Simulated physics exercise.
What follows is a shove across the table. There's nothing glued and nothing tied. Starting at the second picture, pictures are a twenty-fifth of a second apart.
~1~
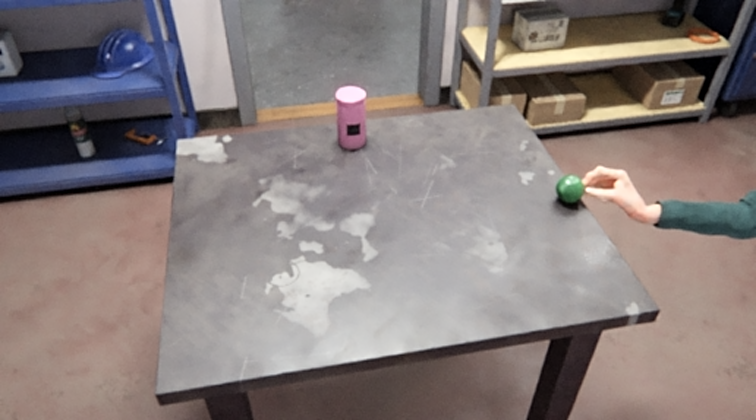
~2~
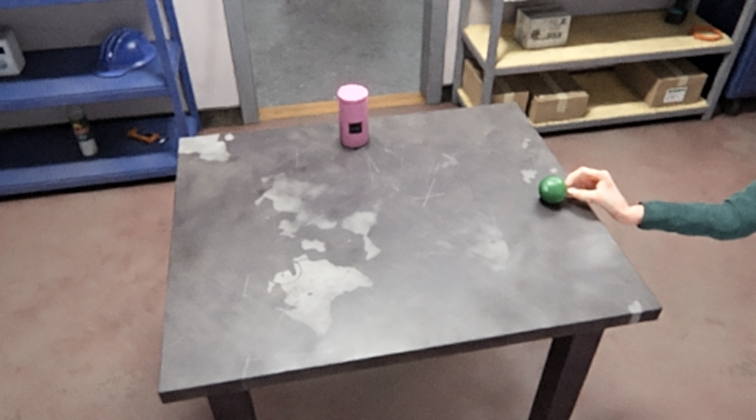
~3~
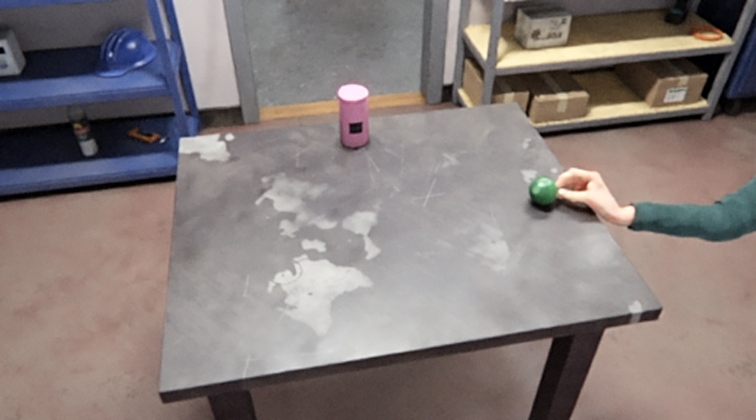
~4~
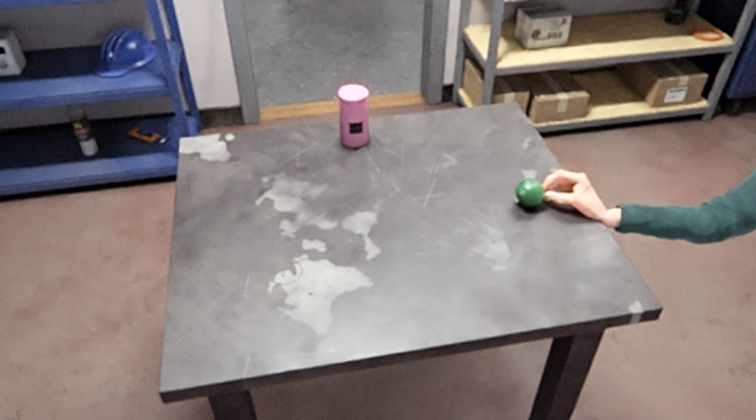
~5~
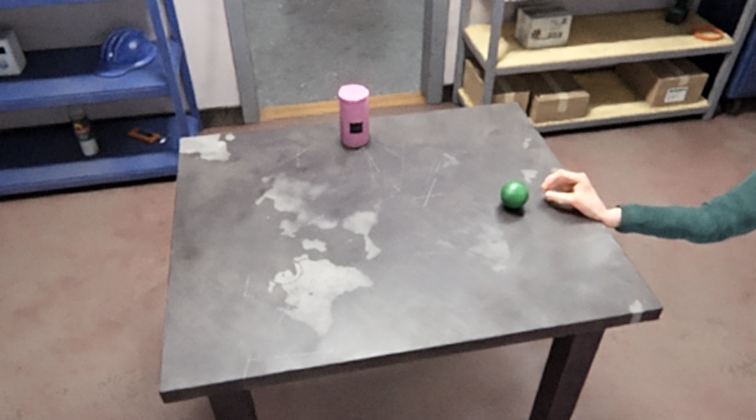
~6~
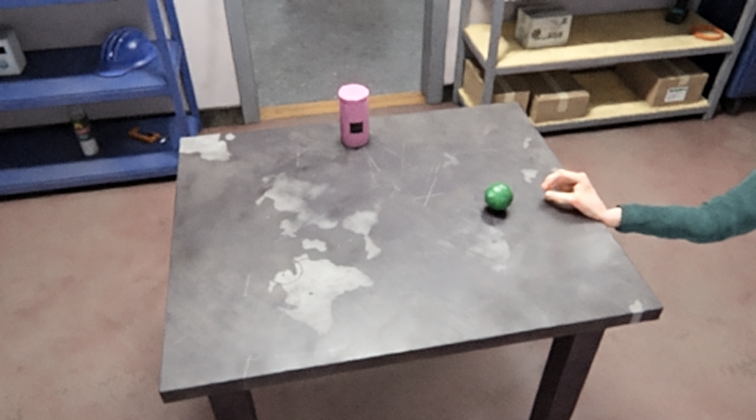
Green apple sliding left across a dark, worn table as a hand pushes it and lets go, a pink canister standing behind.
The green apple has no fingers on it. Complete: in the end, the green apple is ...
... off the table.
Then, 0.20 s on from there, green apple shifted well along near (421, 207).
Then, 0.60 s on from there, green apple shifted well along near (268, 227).
Then, 0.90 s on from there, green apple now off the table.
Then, 1.20 s on from there, things are still on the move.
In the end, off the table, green apple.
